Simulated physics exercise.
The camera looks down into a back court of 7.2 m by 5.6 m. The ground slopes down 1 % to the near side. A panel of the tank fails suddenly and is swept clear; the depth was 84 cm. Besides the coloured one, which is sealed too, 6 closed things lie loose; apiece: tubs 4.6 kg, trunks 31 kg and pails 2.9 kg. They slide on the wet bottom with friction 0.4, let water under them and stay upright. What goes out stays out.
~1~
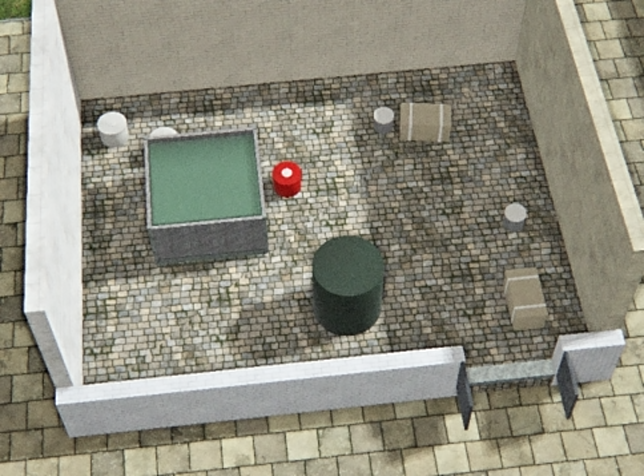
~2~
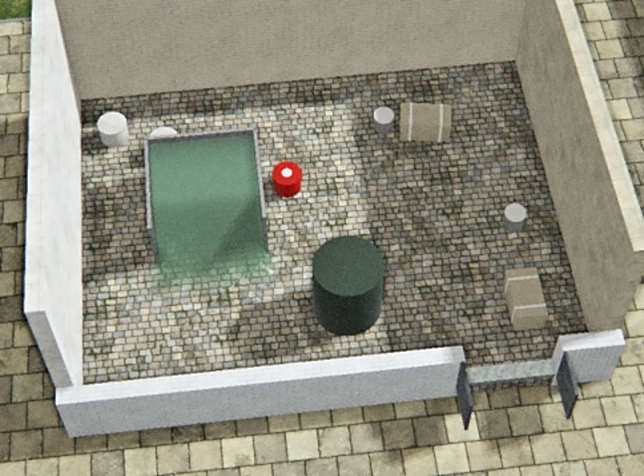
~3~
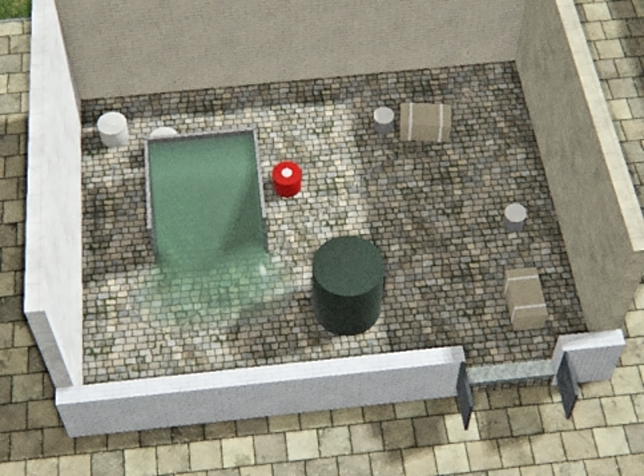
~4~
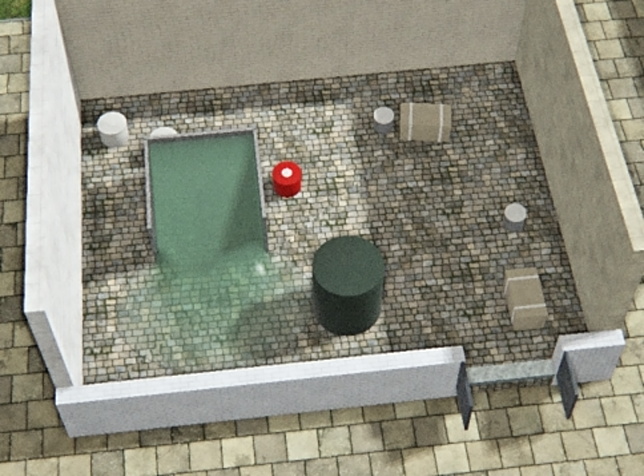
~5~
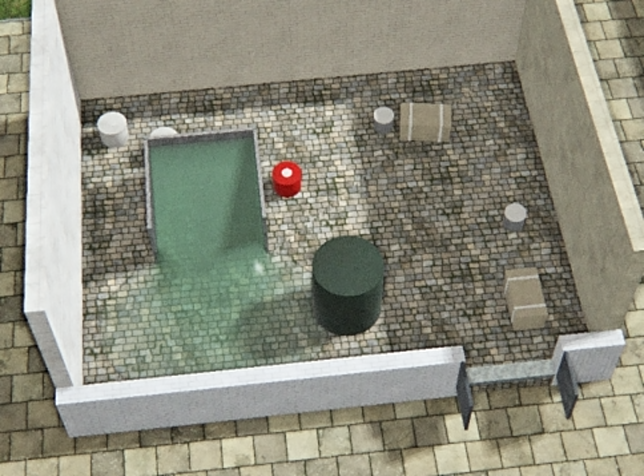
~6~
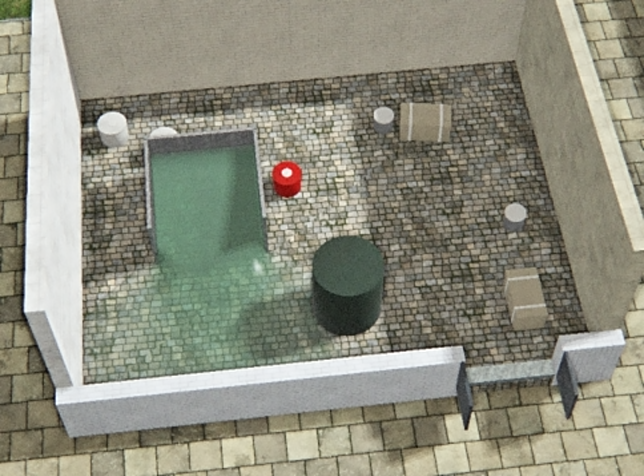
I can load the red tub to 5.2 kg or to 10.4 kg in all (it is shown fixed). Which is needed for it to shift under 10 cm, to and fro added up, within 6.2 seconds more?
I expect that only the larger load is enough.
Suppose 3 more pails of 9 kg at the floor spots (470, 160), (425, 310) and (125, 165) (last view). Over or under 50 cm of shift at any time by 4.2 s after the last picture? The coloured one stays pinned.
In that order: Short of it, more, over.
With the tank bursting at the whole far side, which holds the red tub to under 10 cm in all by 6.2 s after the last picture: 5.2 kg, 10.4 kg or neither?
In that case the smaller load will do.
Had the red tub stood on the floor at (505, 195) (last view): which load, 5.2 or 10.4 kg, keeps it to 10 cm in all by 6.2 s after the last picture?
Neither is enough.
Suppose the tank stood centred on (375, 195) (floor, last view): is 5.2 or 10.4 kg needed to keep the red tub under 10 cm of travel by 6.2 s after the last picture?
Then the lower weight is enough.
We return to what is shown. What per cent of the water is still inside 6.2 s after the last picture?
Some 94 per cent remains.
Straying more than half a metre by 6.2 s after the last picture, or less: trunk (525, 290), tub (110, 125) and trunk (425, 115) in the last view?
In turn: More, past it, less.
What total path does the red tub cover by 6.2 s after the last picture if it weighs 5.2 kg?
Some 40 cm in all.
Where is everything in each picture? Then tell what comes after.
The first frame shows the red tub at (287, 173), on the bottom; water covers 2.6 m2; 0 of 7 have shifted.
The second frame shows the red tub at (287, 173), on the bottom; 3.7 m2 under water; 0 of 7 have shifted.
The third frame shows the red tub at (287, 173) rests on the ground; water covers 5.2 m2; 0 of 7 have shifted.
The fourth frame shows the red tub at (287, 173) rests on the ground; 7.0 m2 under water; 0 of 7 have shifted.
The fifth frame shows the red tub at (287, 173) rests on the ground; 8.8 m2 under water; 0 of 7 have shifted.
The sixth frame shows the red tub at (287, 173), on the bottom; water covers 9.7 m2; 0 of 7 have shifted.
Then, 0.6 s after the last picture the red tub would be 0 cm from its start with 5.2 kg and 0 cm from its start with 10.4 kg; 0 cm of water round it then.
Then, 2.3 s after the last picture the red tub would be 0 cm from its start with 5.2 kg and 0 cm from its start with 10.4 kg; 0 cm of water round it then.
Then, 4.2 s after the last picture the red tub would be 10 cm from its start with 5.2 kg and 0 cm from its start with 10.4 kg; 3 cm of water round it then.
Then, 6.2 s after the last picture the red tub would be 2 cm from its start with 5.2 kg and 0 cm from its start with 10.4 kg; 3 cm of water round it then.
